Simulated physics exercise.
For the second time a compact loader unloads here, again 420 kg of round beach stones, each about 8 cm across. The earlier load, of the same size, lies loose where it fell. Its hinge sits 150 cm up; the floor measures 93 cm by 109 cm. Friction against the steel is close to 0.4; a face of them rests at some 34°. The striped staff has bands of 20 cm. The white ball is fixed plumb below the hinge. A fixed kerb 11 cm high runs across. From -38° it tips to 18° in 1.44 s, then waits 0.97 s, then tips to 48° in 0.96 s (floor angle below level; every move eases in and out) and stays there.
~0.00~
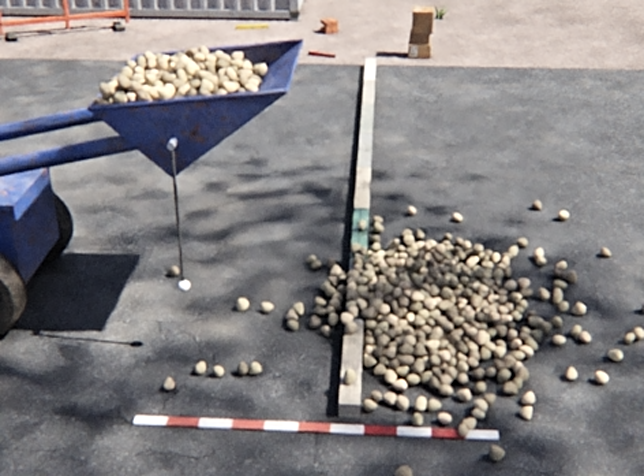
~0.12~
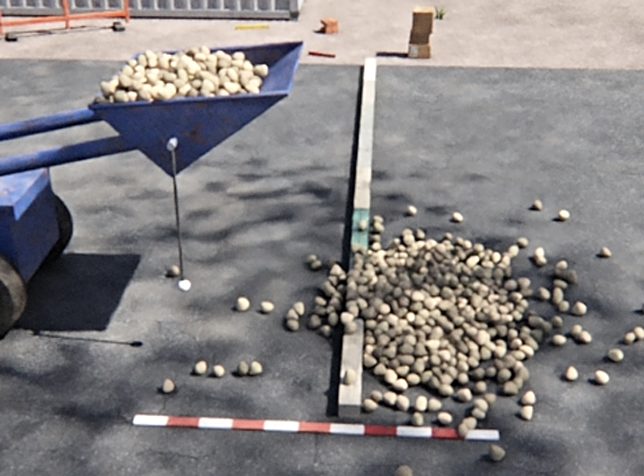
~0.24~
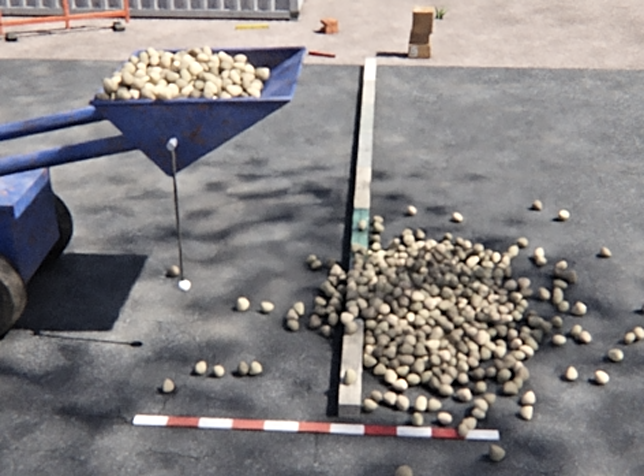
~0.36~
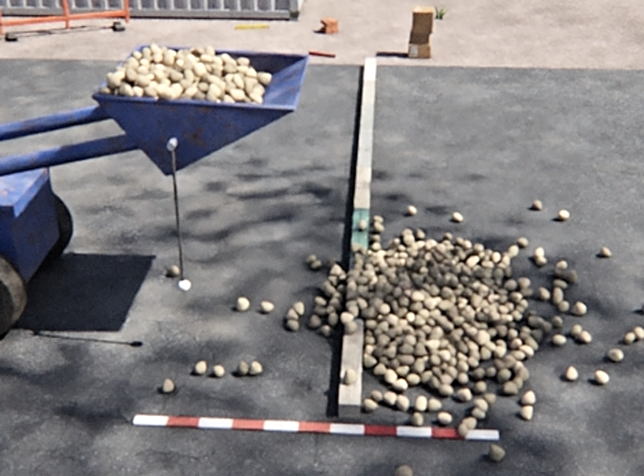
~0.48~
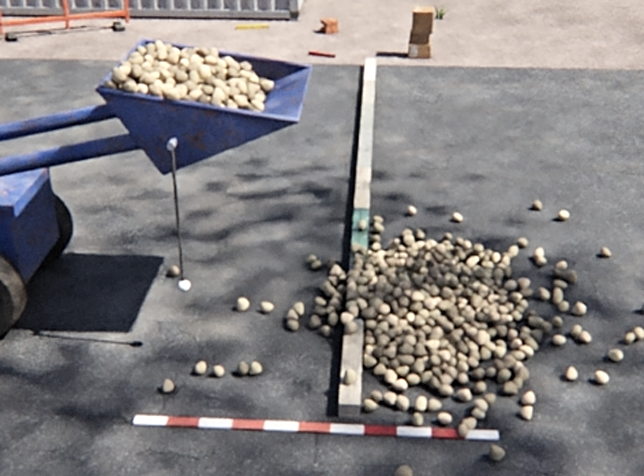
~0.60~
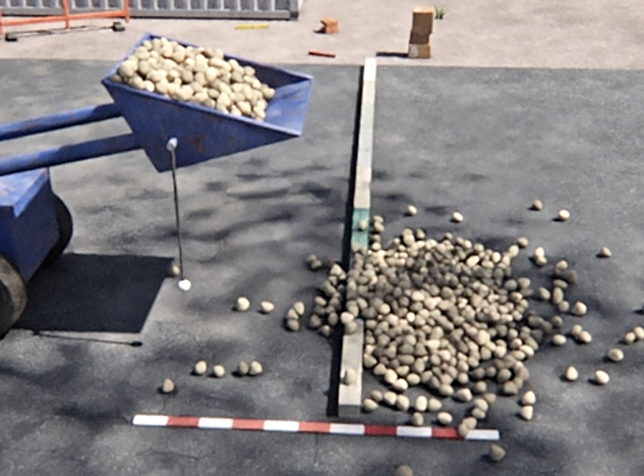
Blue loader bucket full of pale round stones slowly tilting its front edge down to the right, beside a loose stone pile spread around a kerb.
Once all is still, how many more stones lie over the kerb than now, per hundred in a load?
Roughly 38 per cent of a load more.
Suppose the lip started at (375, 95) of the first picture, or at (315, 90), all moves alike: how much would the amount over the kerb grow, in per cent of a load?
About 95 and 65 per cent.
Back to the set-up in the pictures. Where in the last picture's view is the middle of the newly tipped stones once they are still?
Their middle is at about (341, 294).
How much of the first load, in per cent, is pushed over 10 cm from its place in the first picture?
About 5 per cent.
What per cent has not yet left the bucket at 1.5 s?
Roughly 85 per cent is still inside.
After 1.1 s the floor is at 9°; in per cent of one load, 100 in the bucket, 9 on this side of the kerb, 91 over the kerb; the foremost stones are past the picture's edge.
After 1.5 s the floor is at 18°; in per cent of one load, 84 in the bucket, 25 on this side of the kerb, 91 over the kerb; the foremost stones are past the picture's edge.
After 3.8 s the floor is at 48°; in per cent of one load, 0 in the bucket, 71 on this side of the kerb, 129 over the kerb; the foremost stones are past the picture's edge.
After 6.5 s the floor is at 48°; in per cent of one load, 0 in the bucket, 71 on this side of the kerb, 129 over the kerb; the foremost stones are past the picture's edge. Net gain over the kerb, 38.
